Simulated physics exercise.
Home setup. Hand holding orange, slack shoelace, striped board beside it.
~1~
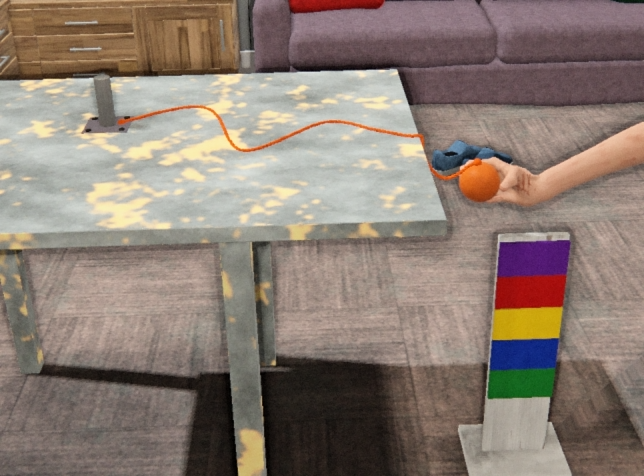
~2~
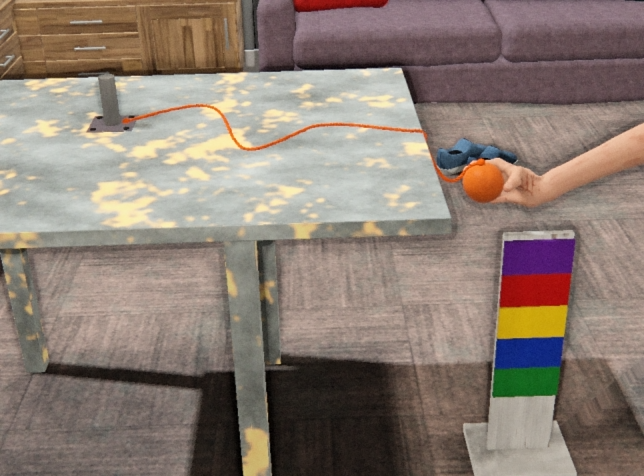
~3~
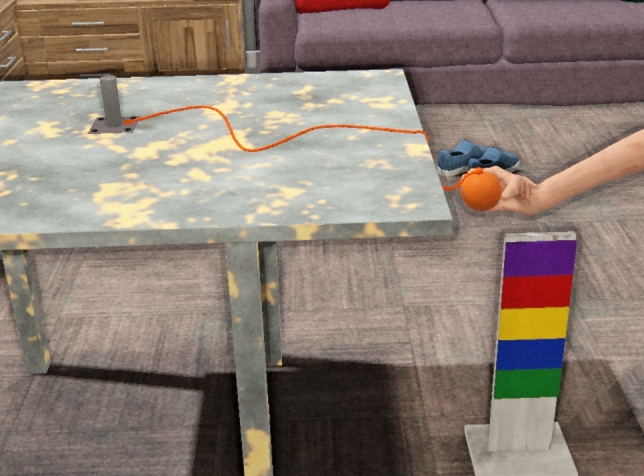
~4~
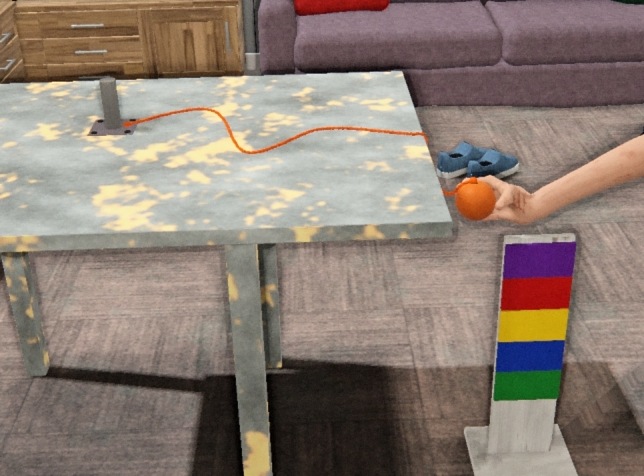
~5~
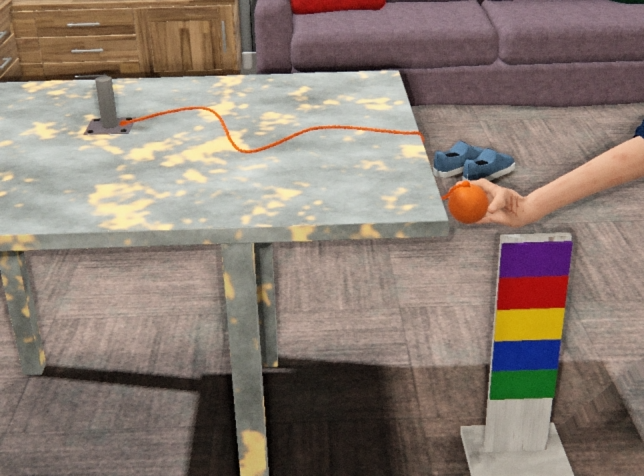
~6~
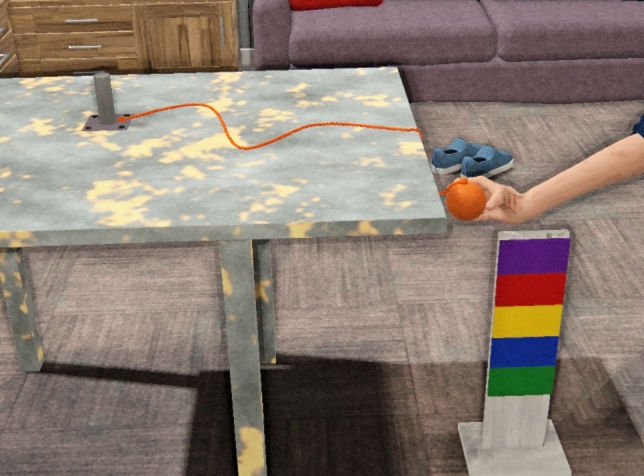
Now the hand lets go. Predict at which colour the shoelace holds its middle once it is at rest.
At blue, I would say.
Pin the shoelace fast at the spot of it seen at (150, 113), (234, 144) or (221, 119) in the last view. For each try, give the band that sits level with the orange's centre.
First try blue, second try red, third try yellow.
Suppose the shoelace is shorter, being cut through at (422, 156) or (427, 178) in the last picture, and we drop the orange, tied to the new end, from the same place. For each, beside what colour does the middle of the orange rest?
In order, the results are red and yellow.
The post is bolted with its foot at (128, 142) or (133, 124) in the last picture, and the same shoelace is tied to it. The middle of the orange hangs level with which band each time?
In that order: Green; green.
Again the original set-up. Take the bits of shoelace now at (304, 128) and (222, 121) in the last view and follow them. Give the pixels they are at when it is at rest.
First one: (417, 135); second one: (266, 123).
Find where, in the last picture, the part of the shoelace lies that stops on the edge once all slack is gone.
That spot is roughly at (300, 129).
A little later, orange near (389, 334); level with blue.
Next, orange near (428, 338); level with blue.
When it is over, orange near (407, 336); level with blue. The blue one.
